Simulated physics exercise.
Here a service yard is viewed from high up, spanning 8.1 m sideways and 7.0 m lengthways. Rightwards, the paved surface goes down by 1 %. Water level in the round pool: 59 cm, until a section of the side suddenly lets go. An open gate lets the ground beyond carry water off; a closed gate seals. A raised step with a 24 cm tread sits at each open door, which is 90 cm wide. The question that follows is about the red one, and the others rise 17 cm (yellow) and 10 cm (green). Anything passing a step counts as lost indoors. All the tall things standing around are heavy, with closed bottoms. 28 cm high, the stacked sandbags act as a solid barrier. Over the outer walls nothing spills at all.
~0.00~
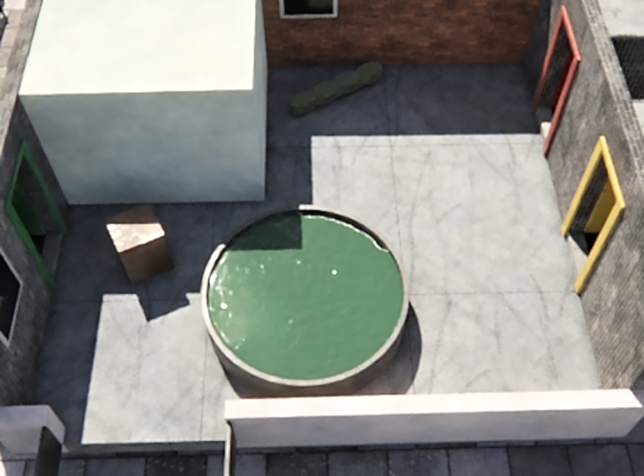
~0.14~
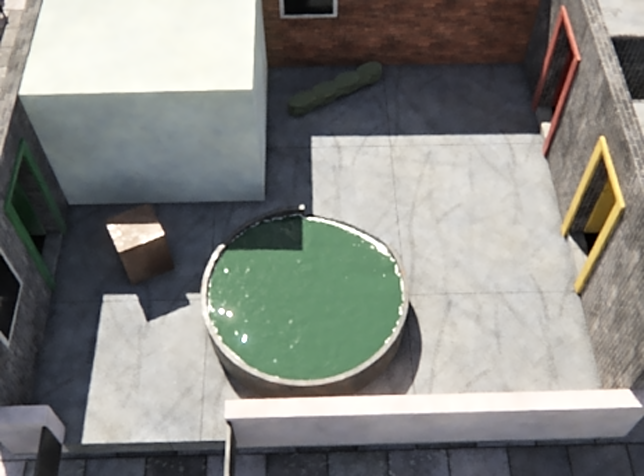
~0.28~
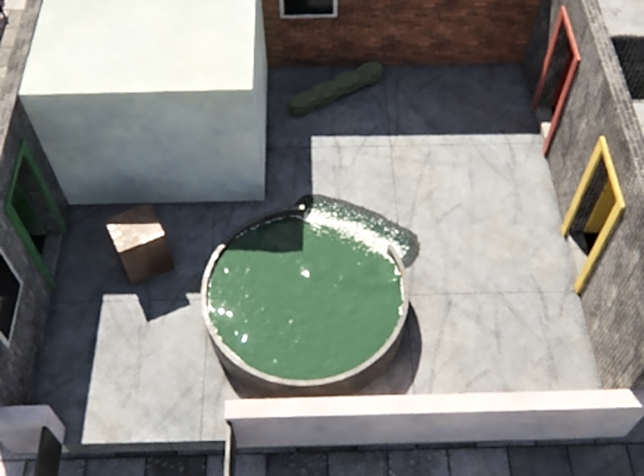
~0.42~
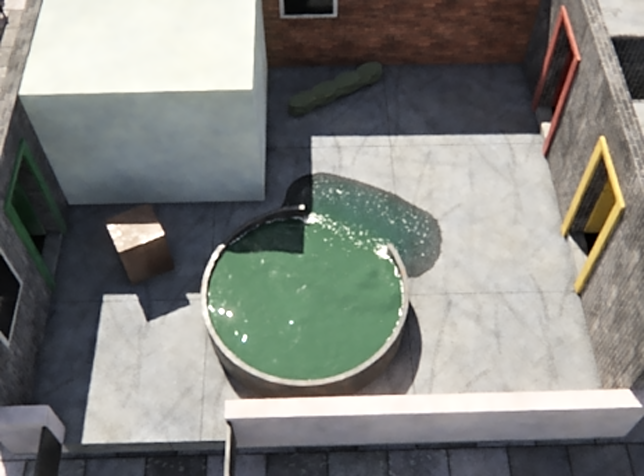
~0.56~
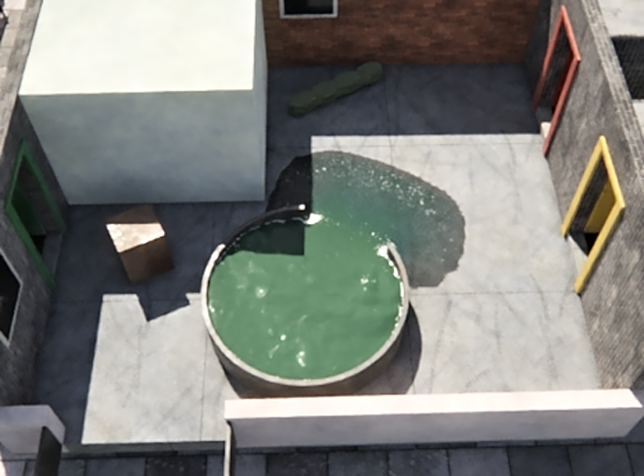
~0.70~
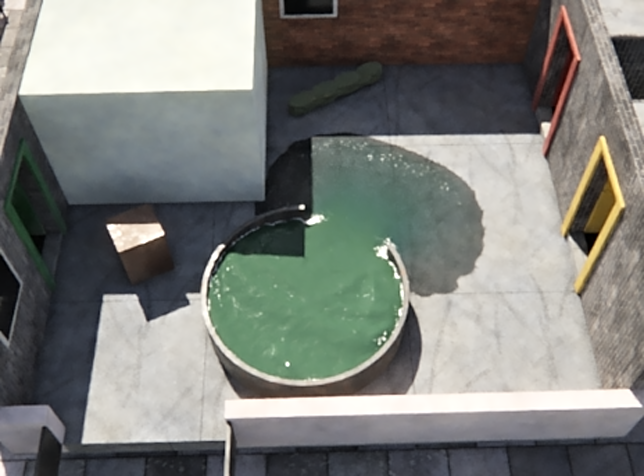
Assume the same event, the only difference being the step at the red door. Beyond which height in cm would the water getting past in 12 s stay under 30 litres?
I would say 20 cm.
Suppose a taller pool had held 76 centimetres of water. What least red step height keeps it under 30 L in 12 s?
A step of about 27 cm does it.
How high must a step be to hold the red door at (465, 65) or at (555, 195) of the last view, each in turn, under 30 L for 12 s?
Minimums: Roughly 26 cm and 14.5 cm.
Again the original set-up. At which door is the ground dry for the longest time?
The green door.
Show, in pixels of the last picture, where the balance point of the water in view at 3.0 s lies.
I'd say around (370, 219).
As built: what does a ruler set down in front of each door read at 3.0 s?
The yellow door has 5 cm, the green door 0 cm and the red door 21 cm.
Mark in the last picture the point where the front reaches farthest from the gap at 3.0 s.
(516, 68).
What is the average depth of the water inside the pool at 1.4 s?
Around 44 centimetres.
After 1.4 s water covers 40 % of the floor, deepest (32 cm) near (366, 247); it has not reached the red door.
After 3.0 s water covers 45 % of the floor, deepest (46 cm) near (516, 68); 21 cm at the red door, 5 litres in over its 17 cm step.
After 12.0 s water covers 90 % of the floor, deepest (18 cm) near (520, 416); 14 cm at the red door, 59 litres in over its 17 cm step.
At the red door as built, the water arrived by 1.6 s and peaked near 29 cm at 3.8 s.
Run again over the same 12 s with other heights there, 60 litres in over 17 cm, 15 litres over 23 cm. The limit of 30 litres is kept from about 20 cm up.
